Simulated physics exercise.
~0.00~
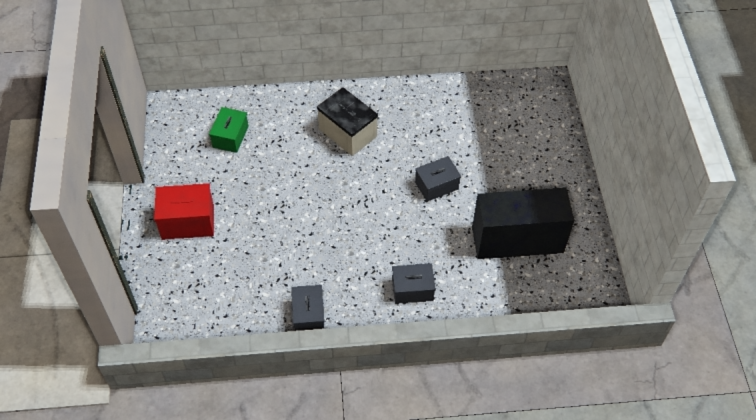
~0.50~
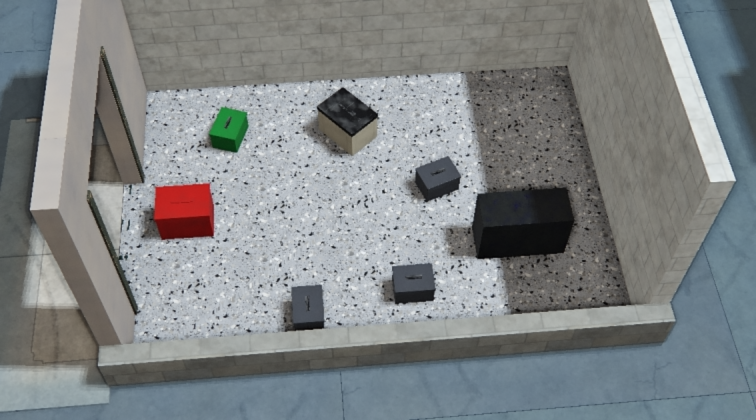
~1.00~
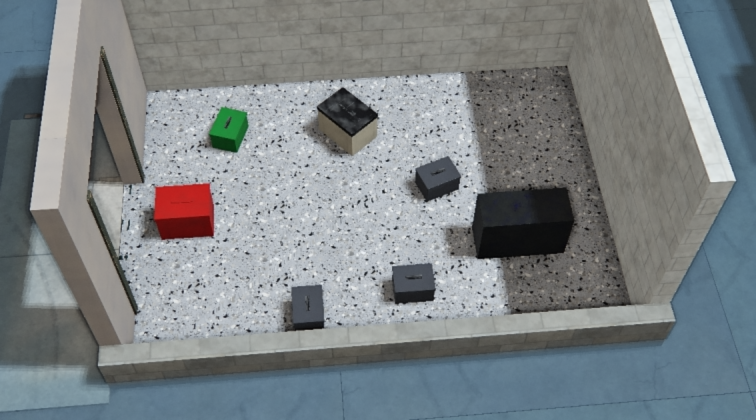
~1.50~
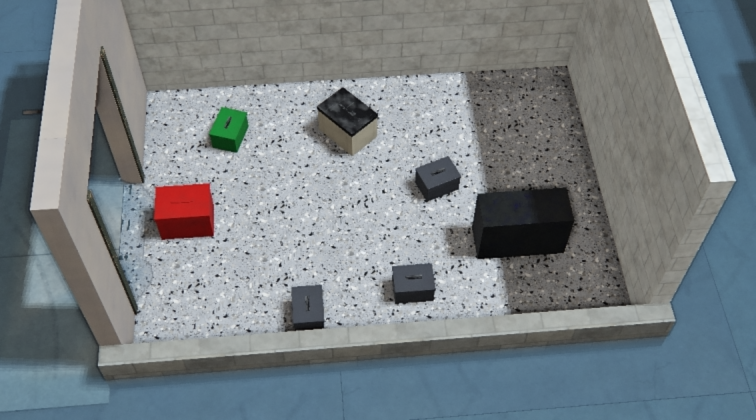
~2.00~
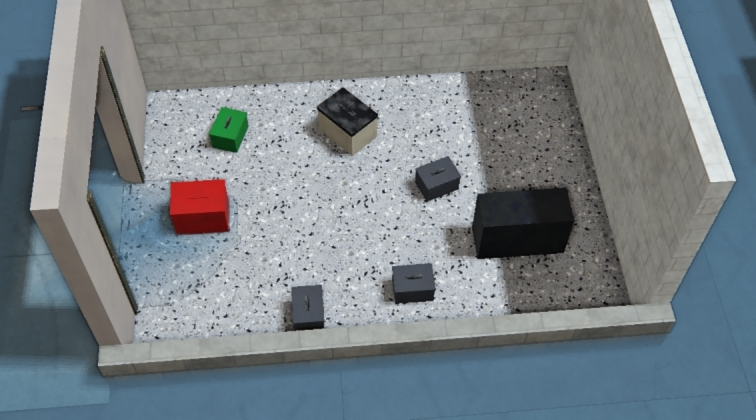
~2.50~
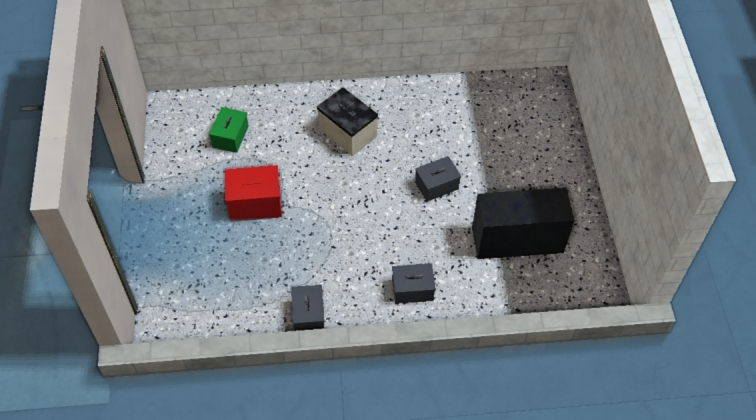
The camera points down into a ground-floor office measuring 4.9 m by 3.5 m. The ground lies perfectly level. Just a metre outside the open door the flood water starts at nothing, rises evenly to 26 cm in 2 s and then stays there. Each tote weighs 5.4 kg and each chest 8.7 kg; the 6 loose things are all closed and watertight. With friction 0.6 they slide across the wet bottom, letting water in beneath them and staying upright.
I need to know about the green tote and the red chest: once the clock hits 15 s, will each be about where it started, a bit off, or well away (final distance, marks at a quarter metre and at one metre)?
Green tote: A bit off; red chest: Well away.
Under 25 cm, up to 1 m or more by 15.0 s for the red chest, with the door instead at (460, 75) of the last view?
Result for the red chest - displaced a long way.
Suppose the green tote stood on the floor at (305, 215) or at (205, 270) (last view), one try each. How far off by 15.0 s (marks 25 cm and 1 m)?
A long trip, then a long trip.
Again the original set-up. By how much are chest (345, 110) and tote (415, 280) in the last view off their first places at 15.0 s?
One is off by 120 cm, the other by 120 cm, in the order asked.
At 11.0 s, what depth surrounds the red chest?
I'd put it at about 18 cm.
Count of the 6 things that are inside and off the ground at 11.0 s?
Count at that moment: 6.
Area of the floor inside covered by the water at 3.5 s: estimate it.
The covered patch comes to about 9.0 m2.
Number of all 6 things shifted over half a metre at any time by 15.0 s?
That makes 6.
After 3.5 s the green tote is near (230, 117), 0.1 m from its start, aground; the red chest is near (380, 145), 2.1 m from its start, aground; 0 afloat.
After 6.8 s the green tote is near (234, 101), 0.3 m from its start, aground; the red chest is near (554, 70), 4.3 m from its start, afloat; 5 afloat.
After 11.0 s the green tote is near (187, 129), 0.4 m from its start, afloat; the red chest is near (507, 60), 3.9 m from its start, afloat; 6 afloat.
After 15.0 s the green tote is near (258, 132), 0.4 m from its start, afloat; the red chest is near (451, 58), 3.3 m from its start, afloat; 6 afloat.
